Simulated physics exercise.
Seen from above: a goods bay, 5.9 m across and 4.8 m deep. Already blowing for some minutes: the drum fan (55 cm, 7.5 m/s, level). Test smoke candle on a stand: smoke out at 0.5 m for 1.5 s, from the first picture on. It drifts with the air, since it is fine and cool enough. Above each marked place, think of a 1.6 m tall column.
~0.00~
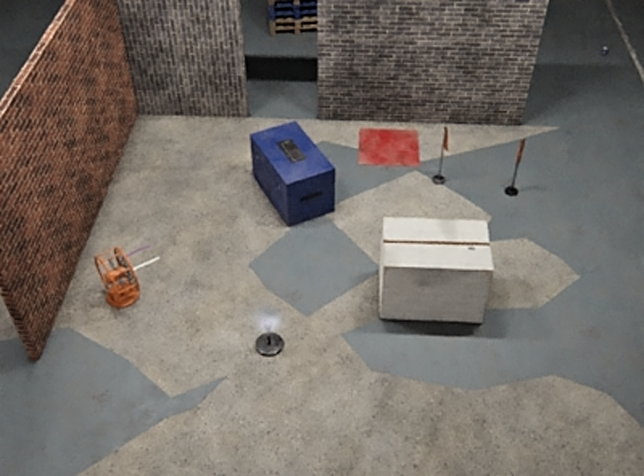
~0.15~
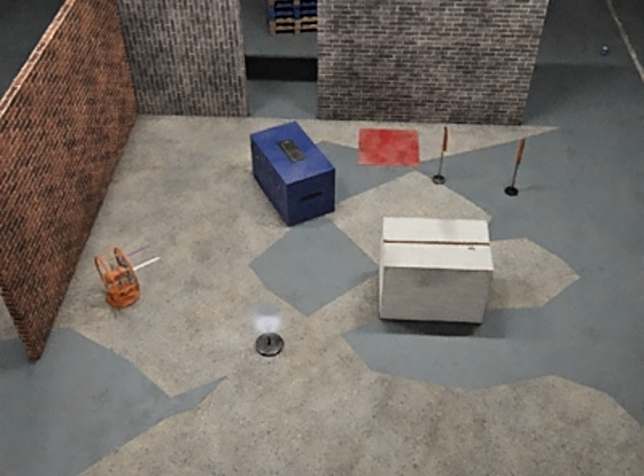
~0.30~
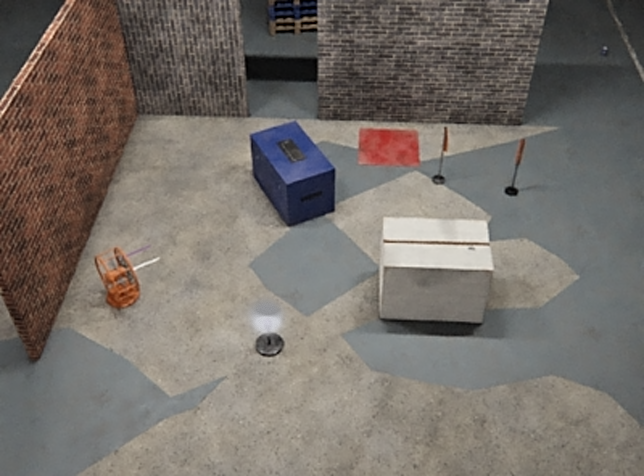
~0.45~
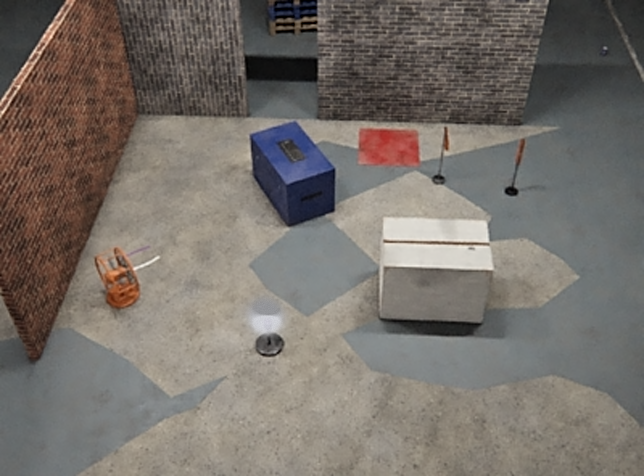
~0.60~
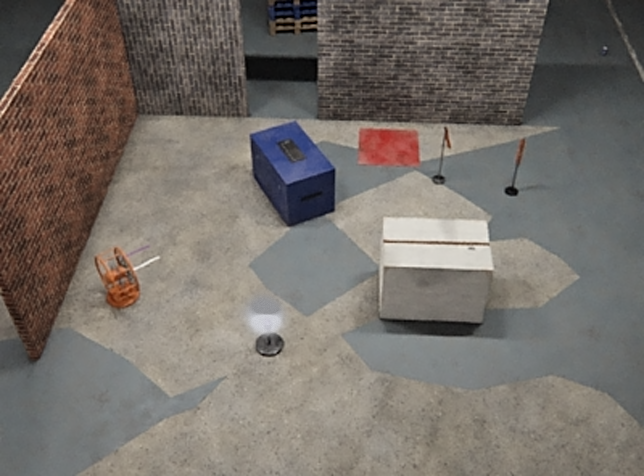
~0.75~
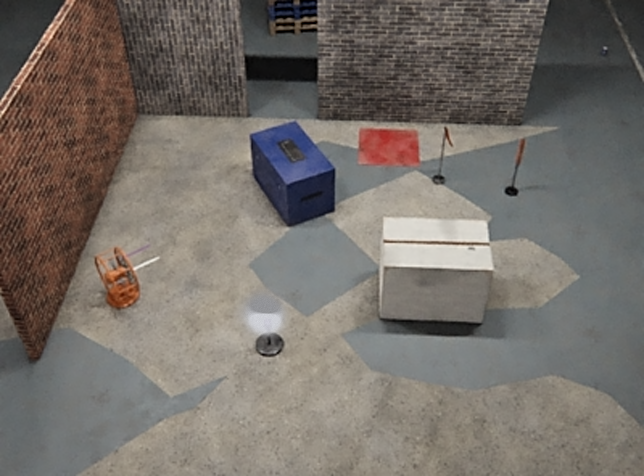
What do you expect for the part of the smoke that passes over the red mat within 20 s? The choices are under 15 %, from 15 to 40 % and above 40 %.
Less than 15 %.
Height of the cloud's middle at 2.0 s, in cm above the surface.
The middle is at about 40 cm above the surface.
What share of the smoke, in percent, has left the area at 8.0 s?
About 10 %.
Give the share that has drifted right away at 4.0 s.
Estimate: Some 0 in a hundred.
By 2.0 s, 0 % has passed over the red mat; 0 % has left the area, and the middle of the rest is near (257, 304).
By 4.0 s, 0 % has passed over the red mat; 0 % has left the area, and the middle of the rest is near (236, 280).
By 8.0 s, 1 % has passed over the red mat; 8 % has left the area, and the middle of the rest is near (439, 178).
By 20.0 s, 5 % has passed over the red mat; 94 % has left the area.
